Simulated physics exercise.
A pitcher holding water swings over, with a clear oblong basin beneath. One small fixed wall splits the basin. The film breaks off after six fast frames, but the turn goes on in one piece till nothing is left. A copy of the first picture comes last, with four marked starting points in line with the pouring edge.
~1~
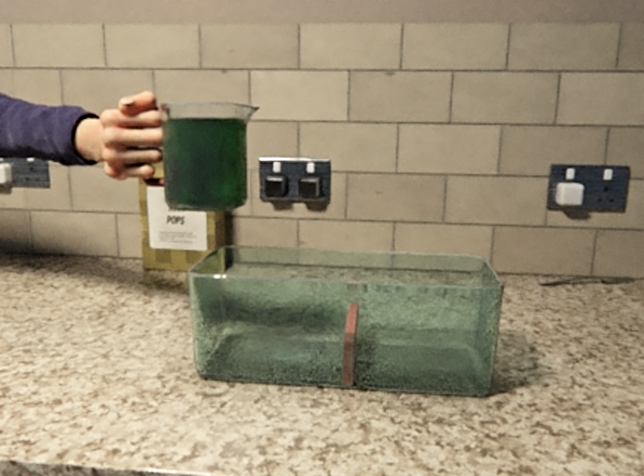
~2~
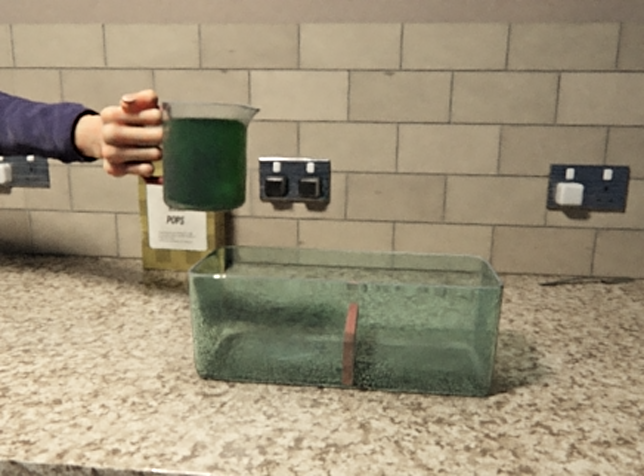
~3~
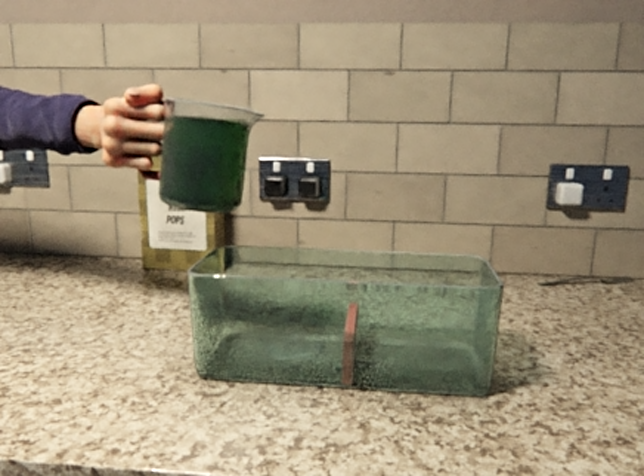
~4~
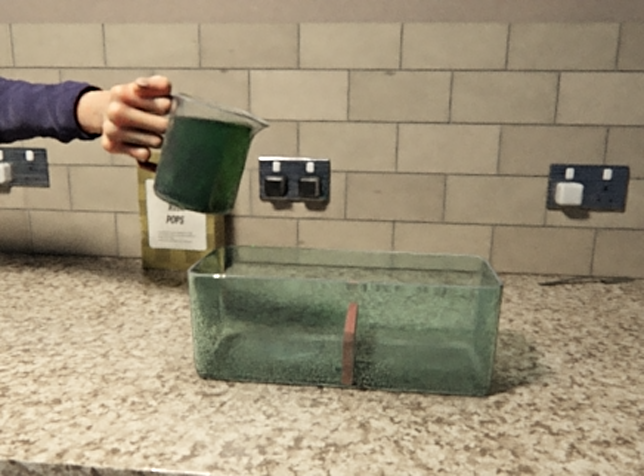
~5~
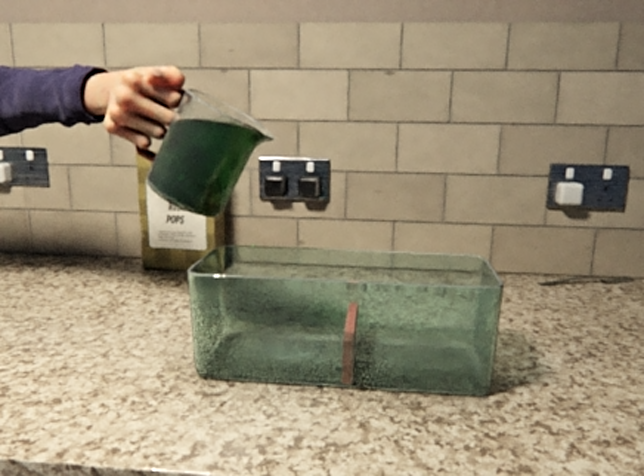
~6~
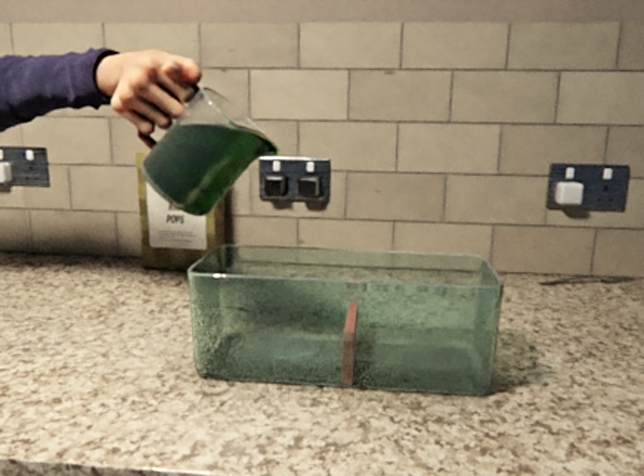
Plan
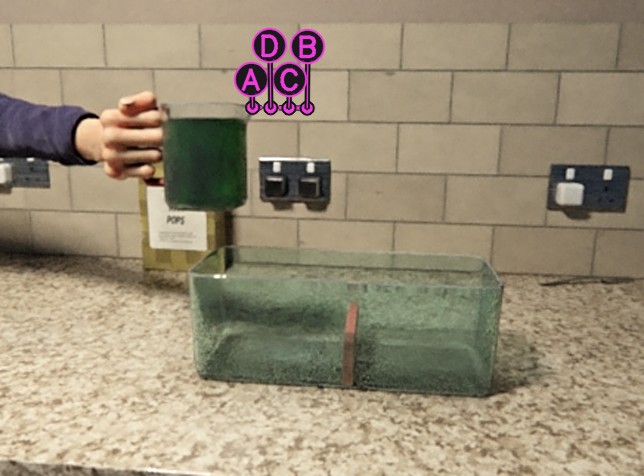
A hand in a purple sleeve holds a clear pitcher of dark green liquid upright at left, then tilts it steadily rightward until the liquid reaches the lip. Below sits a clear, green-tinted oblong basin with a reddish upright strip inside, a yellowish box behind. The still, level view faces a speckled kitchen counter against beige tiles with dark sockets.
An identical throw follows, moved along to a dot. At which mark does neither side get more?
Use dot B.
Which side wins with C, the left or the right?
More ends on the left.
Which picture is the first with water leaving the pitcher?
In picture 6.
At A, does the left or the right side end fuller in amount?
The left side.
On the marked copy, A at (252, 107); B at (307, 108); C at (288, 107); D at (270, 107).
If A is chosen, about 92 % ends left of the wall and 6 % right of it; 3 % is lost outside.
If B is chosen, about 49 % ends left of the wall and 50 % right of it.
If C is chosen, about 78 % ends left of the wall and 16 % right of it; 6 % is lost outside.
If D is chosen, about 91 % ends left of the wall and 4 % right of it; 5 % is lost outside.
